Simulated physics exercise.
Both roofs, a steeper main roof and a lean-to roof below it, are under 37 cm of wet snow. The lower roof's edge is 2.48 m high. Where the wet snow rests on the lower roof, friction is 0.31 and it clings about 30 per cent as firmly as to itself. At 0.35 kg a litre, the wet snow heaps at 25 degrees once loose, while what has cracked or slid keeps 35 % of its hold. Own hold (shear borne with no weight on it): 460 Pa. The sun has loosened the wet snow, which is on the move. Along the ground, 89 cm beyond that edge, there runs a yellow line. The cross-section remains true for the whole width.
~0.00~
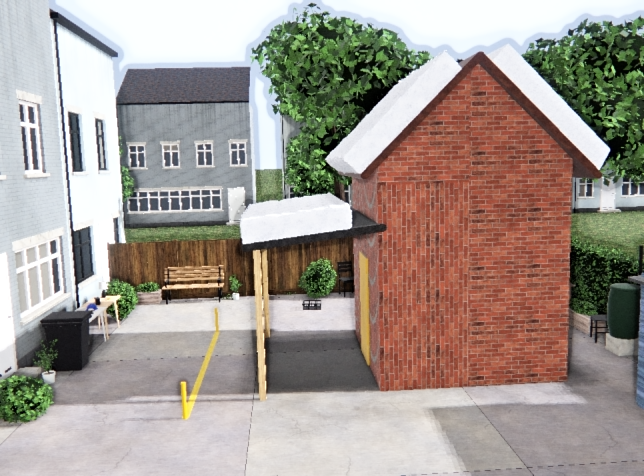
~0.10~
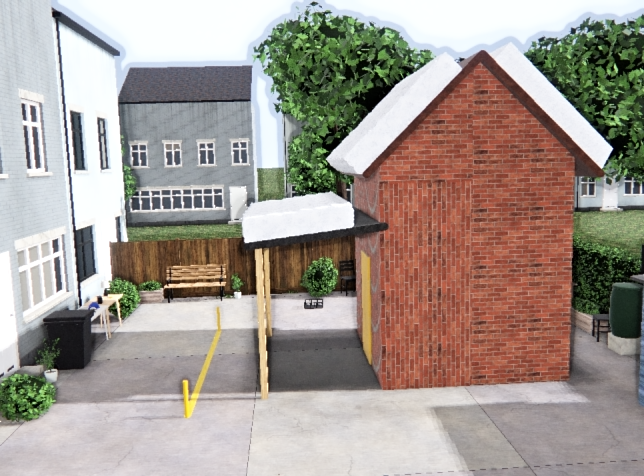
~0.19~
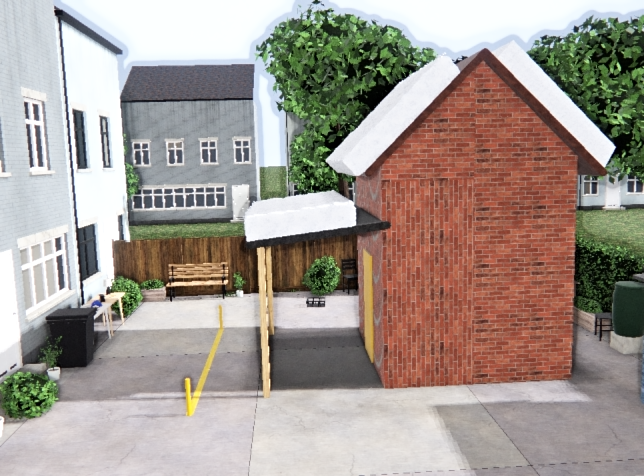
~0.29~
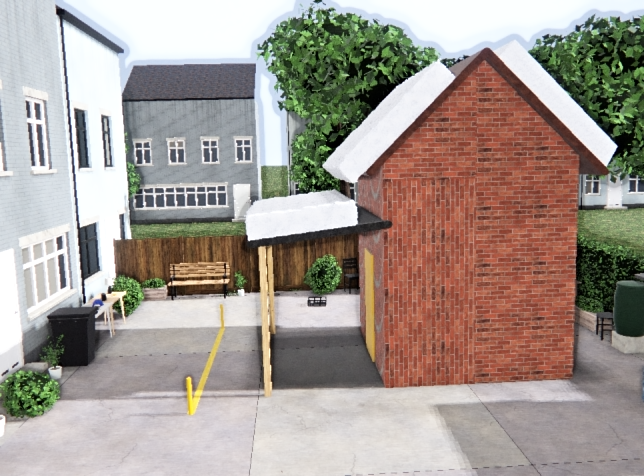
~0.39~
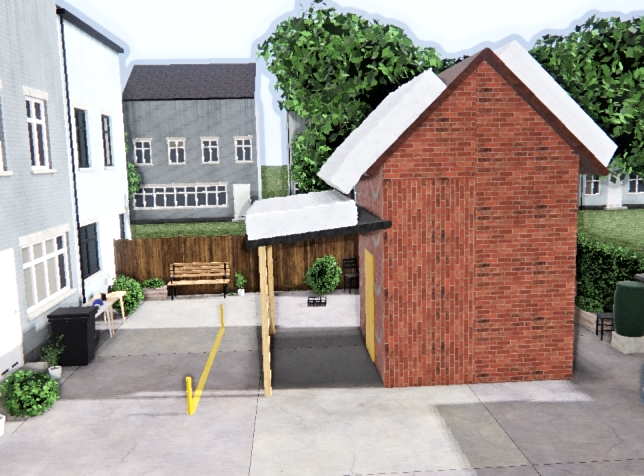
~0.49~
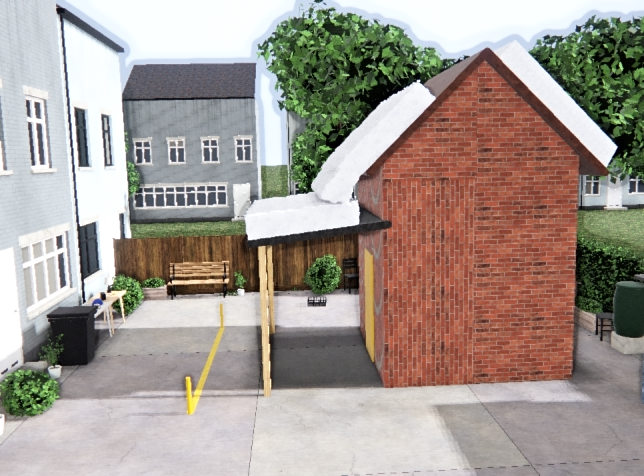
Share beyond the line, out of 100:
32 %.
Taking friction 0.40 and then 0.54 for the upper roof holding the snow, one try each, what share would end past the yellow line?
It would be 18 % the first time and 12 % the second.
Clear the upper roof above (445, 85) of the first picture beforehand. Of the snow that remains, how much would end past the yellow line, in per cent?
20 %.
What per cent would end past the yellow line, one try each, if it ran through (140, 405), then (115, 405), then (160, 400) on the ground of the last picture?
Respectively 14, 10 and 22 percent would end past it.
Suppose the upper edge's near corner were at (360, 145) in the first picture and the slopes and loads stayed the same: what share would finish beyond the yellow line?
About 50 per cent.
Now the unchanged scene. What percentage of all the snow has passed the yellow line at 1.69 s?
Close to 22 per cent.
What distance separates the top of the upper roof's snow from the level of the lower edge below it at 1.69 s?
I'd estimate around 0.6 m up from the lower edge.
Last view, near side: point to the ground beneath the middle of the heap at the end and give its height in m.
The heap centres close to (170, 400) and stands about 0.3 m tall.
After 1.04 s, none is below the lower edge and 0 % is past the line.
After 1.69 s, 35 % is below the lower edge and 21 % is past the line.
After 2.35 s, 47 % is below the lower edge and 32 % is past the line.
After 3.00 s, 48 % is below the lower edge and 32 % is past the line.
After 3.40 s, 48 % is below the lower edge and 32 % is past the line.
